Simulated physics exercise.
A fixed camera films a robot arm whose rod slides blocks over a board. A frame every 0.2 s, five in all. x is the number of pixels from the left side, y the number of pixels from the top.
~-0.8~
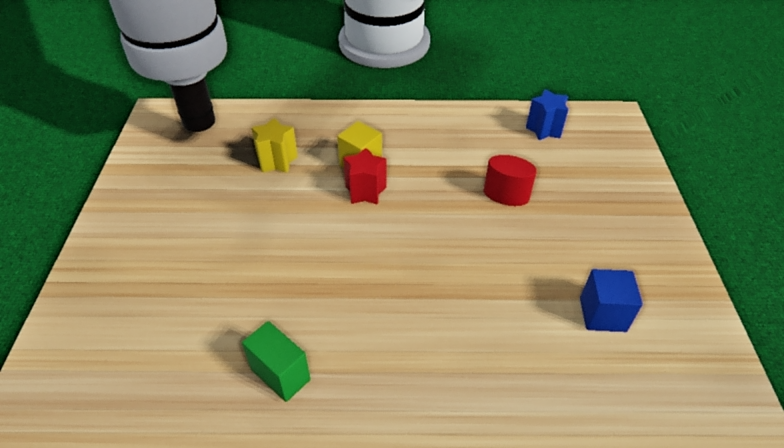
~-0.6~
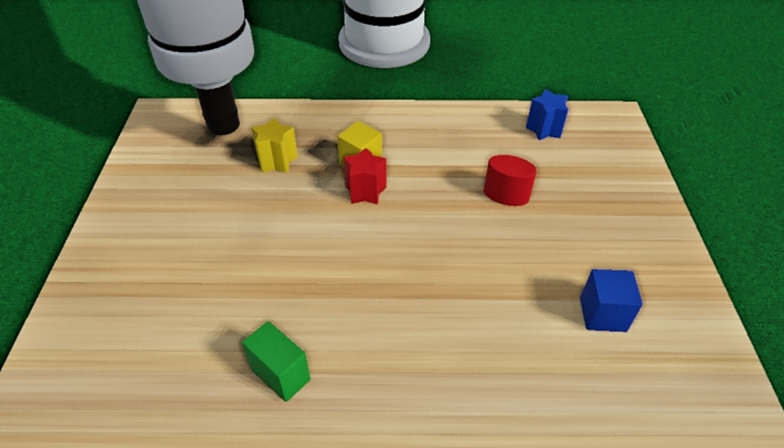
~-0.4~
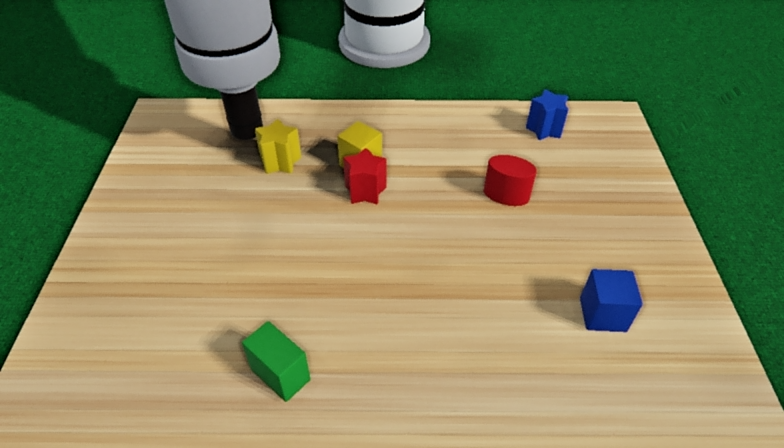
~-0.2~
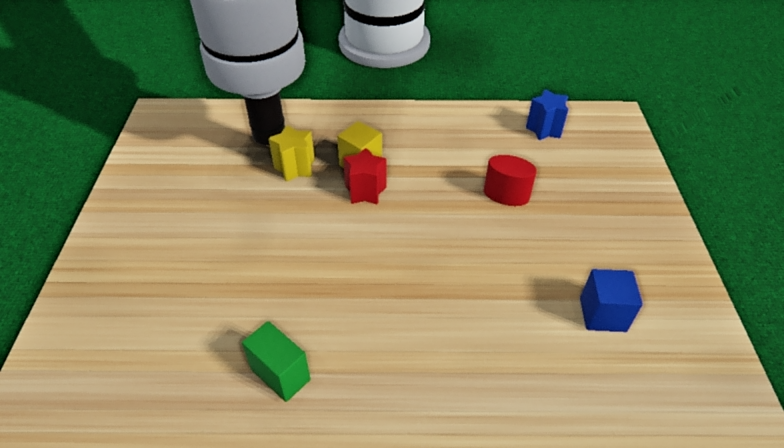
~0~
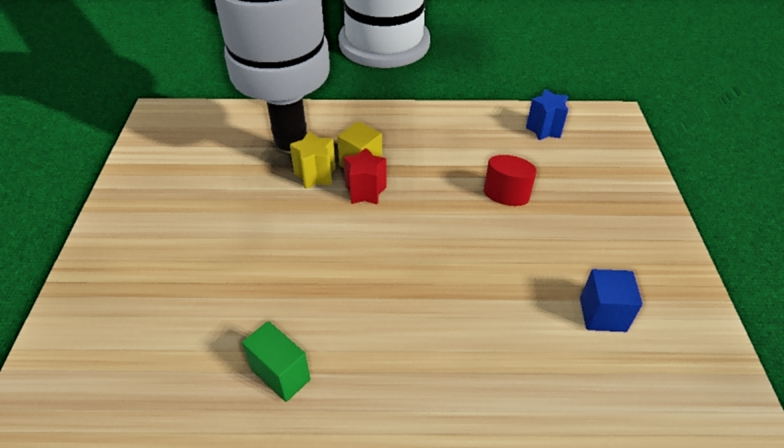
A robot arm's black rod moved right along the back of a wooden board and pushed the yellow star-shaped block toward a yellow block and a red star, while the other blocks stayed still.
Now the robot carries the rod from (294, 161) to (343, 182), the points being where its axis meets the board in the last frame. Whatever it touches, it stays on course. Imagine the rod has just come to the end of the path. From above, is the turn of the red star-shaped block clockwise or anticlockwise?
The block turns counter-clockwise.
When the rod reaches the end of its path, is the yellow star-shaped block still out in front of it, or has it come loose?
The rod pushes it to the end.
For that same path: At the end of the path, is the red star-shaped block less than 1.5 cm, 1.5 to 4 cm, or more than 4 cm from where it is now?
Of the three bands, it's 1.5 to 4 cm.
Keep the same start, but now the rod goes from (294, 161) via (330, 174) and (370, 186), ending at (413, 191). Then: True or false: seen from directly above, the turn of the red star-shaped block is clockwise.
The statement is incorrect.
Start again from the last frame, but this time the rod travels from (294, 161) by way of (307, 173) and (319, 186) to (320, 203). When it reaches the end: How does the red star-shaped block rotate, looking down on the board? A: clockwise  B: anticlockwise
Option B.
What follows on the original path. Halfway along, rod at (316, 153); yellow star-shaped block at (337, 158); red star-shaped block at (373, 164).
At the end, rod at (342, 163); yellow star-shaped block at (359, 172), turned 15° clockwise; yellow square in place; red star-shaped block at (396, 172), turned 35° anticlockwise.
